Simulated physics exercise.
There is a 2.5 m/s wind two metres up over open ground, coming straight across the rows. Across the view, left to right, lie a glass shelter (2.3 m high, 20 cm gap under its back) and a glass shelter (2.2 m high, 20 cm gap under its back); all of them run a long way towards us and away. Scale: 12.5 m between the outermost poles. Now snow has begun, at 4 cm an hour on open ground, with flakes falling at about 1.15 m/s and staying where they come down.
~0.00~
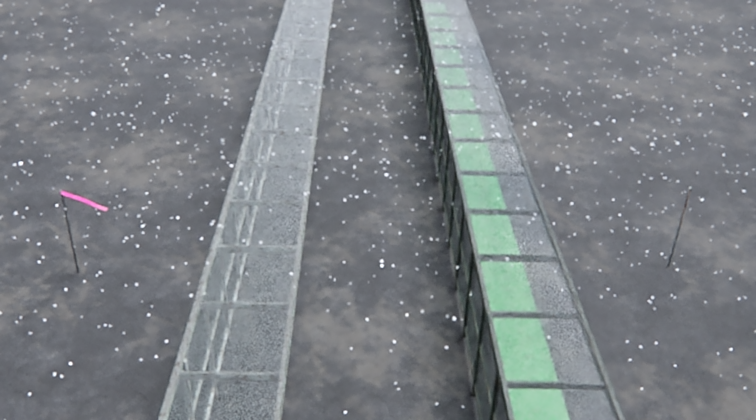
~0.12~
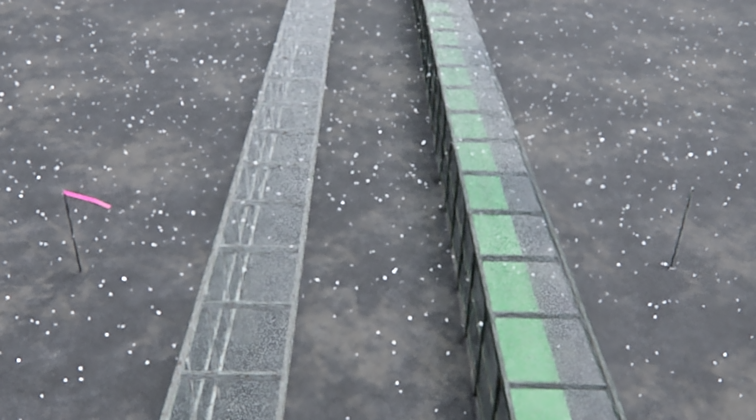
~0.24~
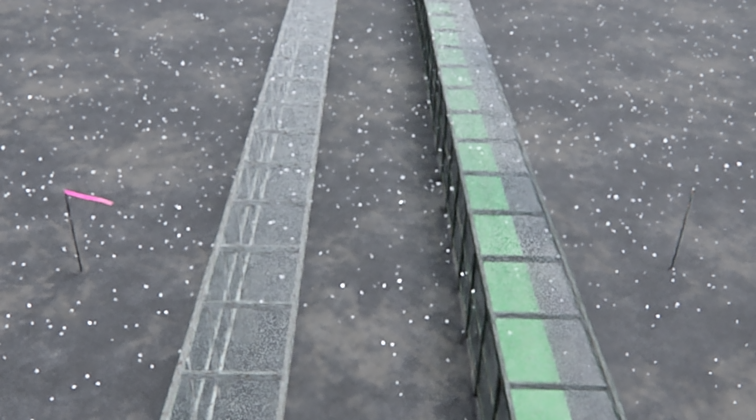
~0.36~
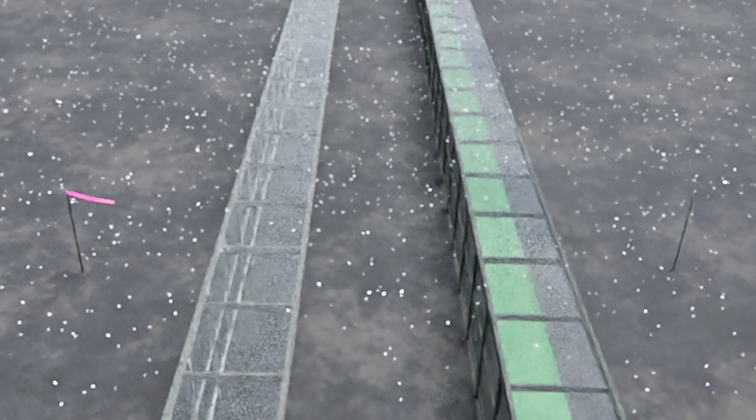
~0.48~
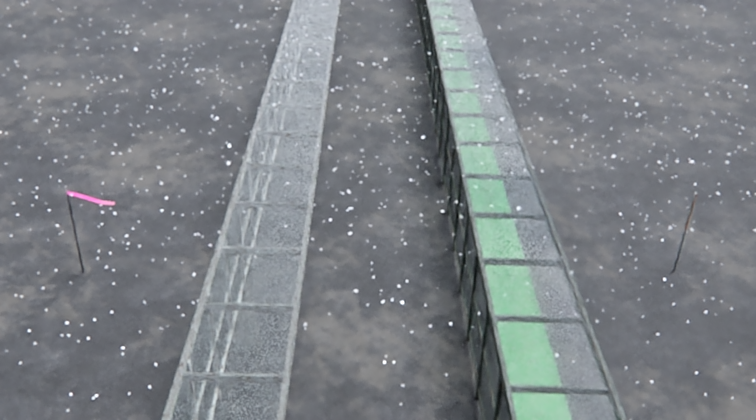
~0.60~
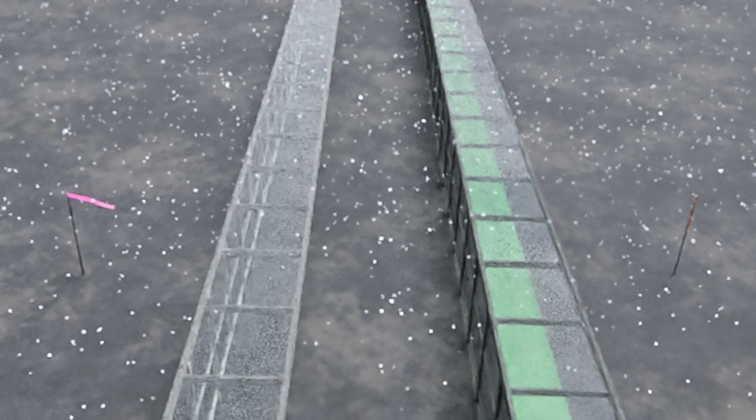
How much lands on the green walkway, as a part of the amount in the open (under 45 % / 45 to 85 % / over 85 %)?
Under 45 %.
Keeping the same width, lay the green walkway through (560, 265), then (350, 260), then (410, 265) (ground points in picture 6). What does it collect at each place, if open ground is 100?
In order: Close to 100 %, close to 70 %, close to 90 %.
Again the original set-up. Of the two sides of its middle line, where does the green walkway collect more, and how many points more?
Rightward half gets more, roughly 40 points.
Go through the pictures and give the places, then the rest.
The left ribbon ends at (107, 210), leaning 65 degrees to the right, in the first picture.
The green one passes (501, 260), in the second picture.
The left ribbon ends at (112, 204), leaning 70 degrees to the right, above the rows the flakes slant 75 degrees from upright, towards the right and the top of the left glass shelter crosses (285, 128), in the third picture.
The green one passes (488, 203), in the fourth picture.
The left ribbon ends at (114, 204), leaning 75 degrees to the right and above the rows the flakes slant 75 degrees from upright, towards the right, in the fifth picture.
The right ribbon ends at (685, 234), hanging almost straight and the top of the right glass shelter crosses (489, 143), in the sixth picture.
After 10 minutes open ground has 7 mm and the green walkway 1 mm.
After 30 minutes open ground has 20 mm and the green walkway 4 mm.
After 60 minutes open ground has 40 mm and the green walkway 8 mm, so the green walkway has 19 % of the open amount; the left half of it has 0 %, the right half 38 %.
